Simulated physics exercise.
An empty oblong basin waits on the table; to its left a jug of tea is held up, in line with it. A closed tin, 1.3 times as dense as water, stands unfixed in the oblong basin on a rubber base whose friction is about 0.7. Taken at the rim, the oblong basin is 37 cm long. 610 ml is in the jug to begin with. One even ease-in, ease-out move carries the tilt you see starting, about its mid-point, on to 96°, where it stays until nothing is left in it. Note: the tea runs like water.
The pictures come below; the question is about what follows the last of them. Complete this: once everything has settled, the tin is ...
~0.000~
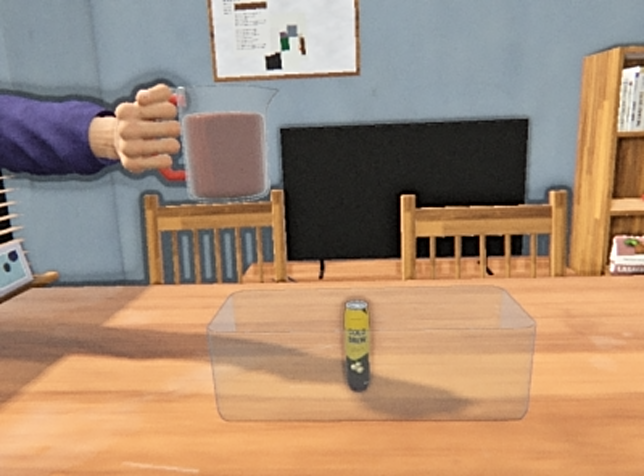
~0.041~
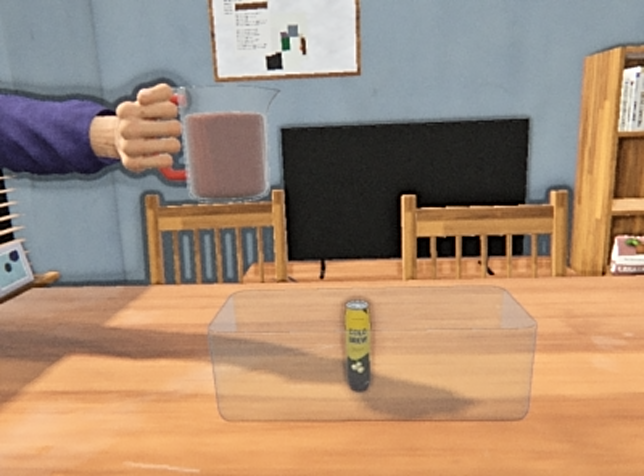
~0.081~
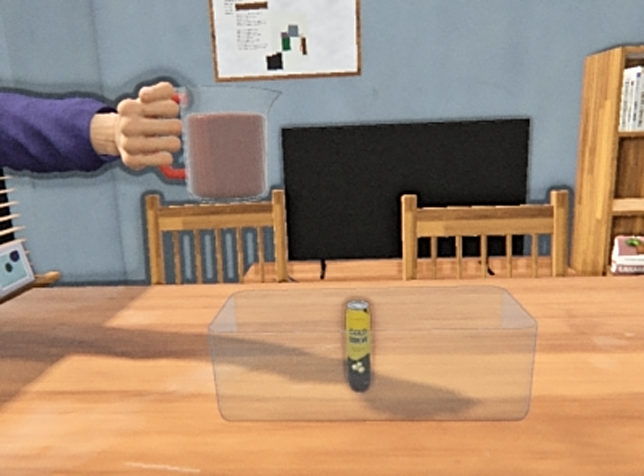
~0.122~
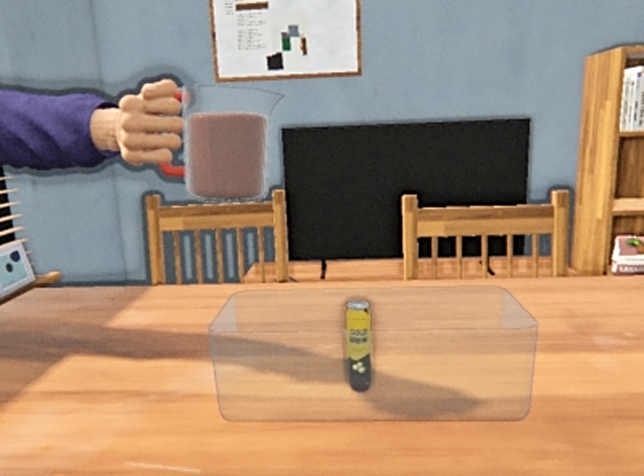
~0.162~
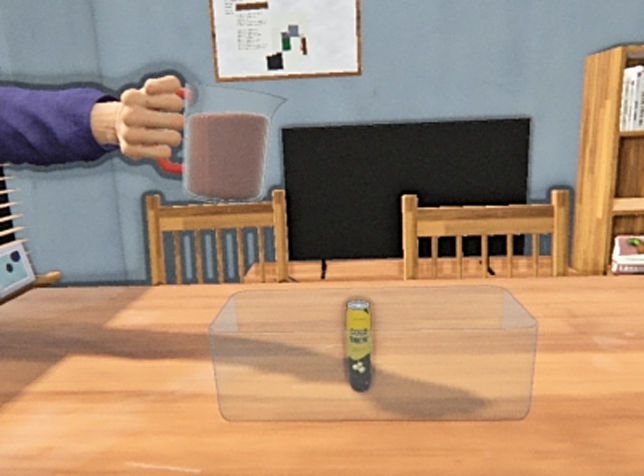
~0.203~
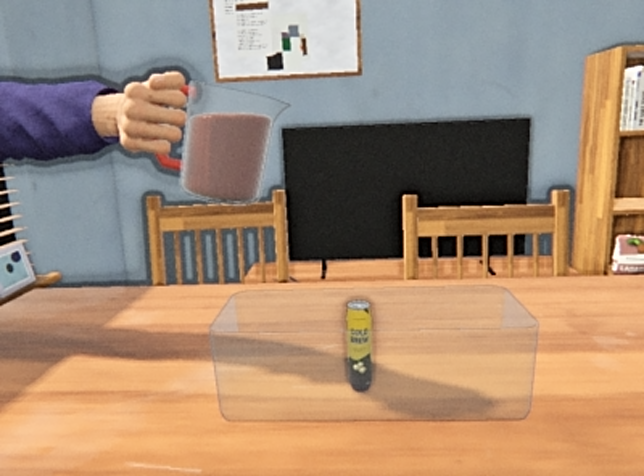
Once everything has settled, the tin is standing up.
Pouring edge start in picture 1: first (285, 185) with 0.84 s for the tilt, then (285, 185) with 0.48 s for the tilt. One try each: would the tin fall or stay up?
First it tips over; then it tips over.
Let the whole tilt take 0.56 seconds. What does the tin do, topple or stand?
Result: Tin upright.
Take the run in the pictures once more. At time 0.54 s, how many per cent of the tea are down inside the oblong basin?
Close to 0 in a hundred.
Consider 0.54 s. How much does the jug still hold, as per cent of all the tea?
Roughly 86 per cent.
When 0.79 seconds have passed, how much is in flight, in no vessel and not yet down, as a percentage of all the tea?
Something like 32 per cent is in the air then.
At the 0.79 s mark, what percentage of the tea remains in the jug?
What remains is about 40 percent of it all.
By 0.54 s the tilt is 69° and 87 per cent is still to pour; the tin stands where it began.
By 0.79 s the tilt is 95° and 40 per cent is still to pour; the tin stands where it began.
By 1.06 s the tilt is 96° and 11 per cent is still to pour; the tin stands where it began.
By 1.34 s the tilt is 96° and 3 per cent is still to pour; the tin stands where it began.
At rest the tin stands where it began.
